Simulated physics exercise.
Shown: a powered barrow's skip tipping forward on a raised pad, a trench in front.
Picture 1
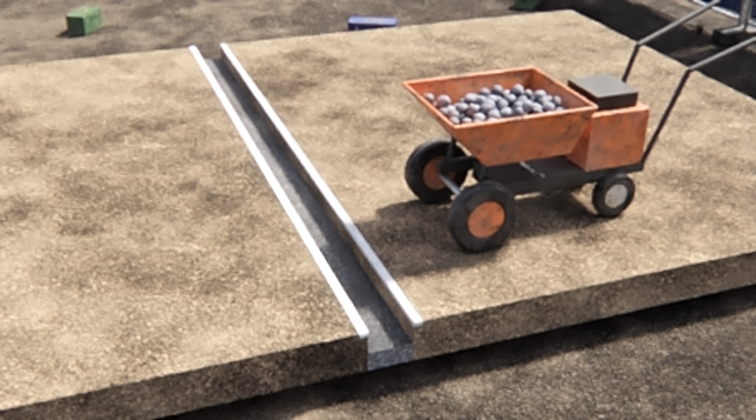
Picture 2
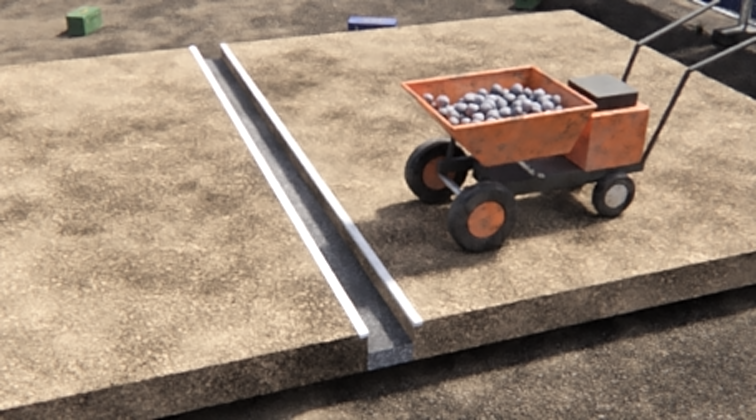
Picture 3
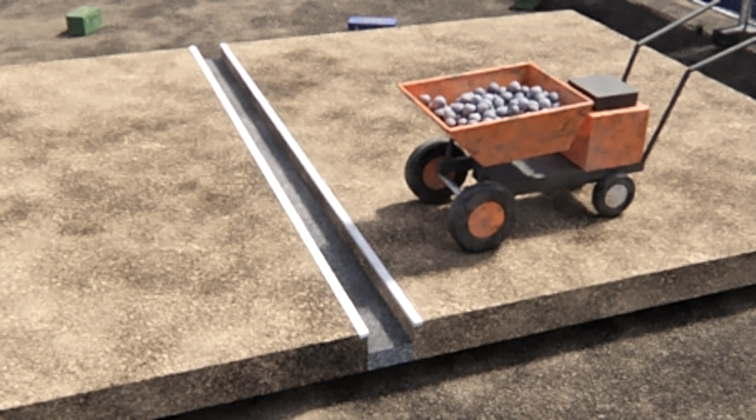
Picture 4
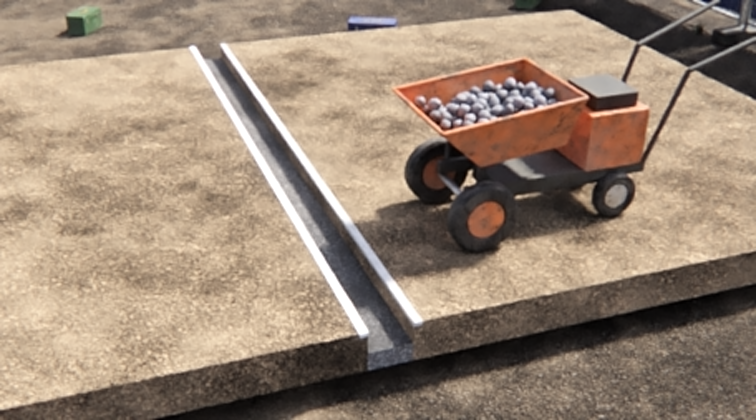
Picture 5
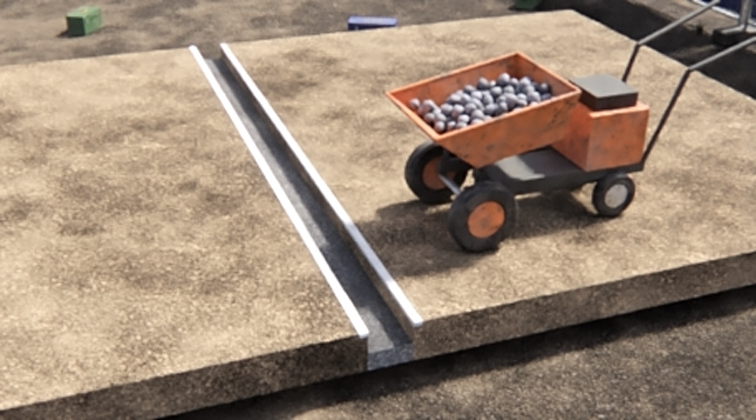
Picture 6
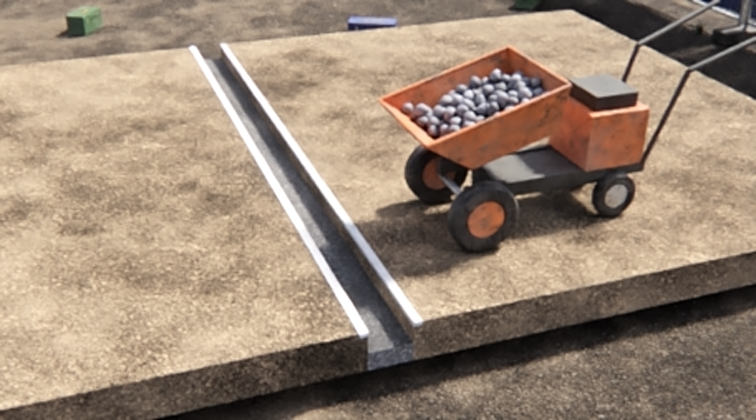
On a raised pad beside a narrow trench, a barrow's orange skip of cobbles slowly tilts forward.
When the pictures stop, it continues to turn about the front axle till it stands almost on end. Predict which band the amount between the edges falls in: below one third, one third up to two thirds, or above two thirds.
Pretty sure the trench share falls in the middle band, so one to two thirds.
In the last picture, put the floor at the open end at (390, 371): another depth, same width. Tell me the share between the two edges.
Something close to 80 per cent.
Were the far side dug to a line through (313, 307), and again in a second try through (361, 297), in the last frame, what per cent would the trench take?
The first try lands around 80 %, the second around 30 %.
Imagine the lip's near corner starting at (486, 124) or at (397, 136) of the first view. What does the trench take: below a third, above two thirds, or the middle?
Try one, the middle third; try two, under a third.
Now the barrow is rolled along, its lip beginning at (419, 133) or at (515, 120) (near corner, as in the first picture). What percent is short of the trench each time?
The first position yields around 0 per cent; the second yields around 40 per cent.
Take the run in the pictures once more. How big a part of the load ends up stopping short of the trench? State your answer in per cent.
Estimate: Around 0 per cent.
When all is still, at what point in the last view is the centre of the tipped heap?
The centre settles at about (330, 242).
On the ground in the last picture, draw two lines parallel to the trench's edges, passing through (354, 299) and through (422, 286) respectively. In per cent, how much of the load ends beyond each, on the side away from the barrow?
About 20 and 80 %.
Soon after the last picture, skip tipped steeply; all in the skip.
A little later, skip tipped right over; about two thirds in the skip; about a third in or heaped over the trench; a stray few beyond it.
Later still, skip tipped right over; about a quarter in the skip; a stray few short of the trench; about half in or heaped over the trench; about a quarter beyond it.
At rest, skip tipped right over; about a quarter in the skip; a stray few short of the trench; about half in or heaped over the trench; about a quarter beyond it.
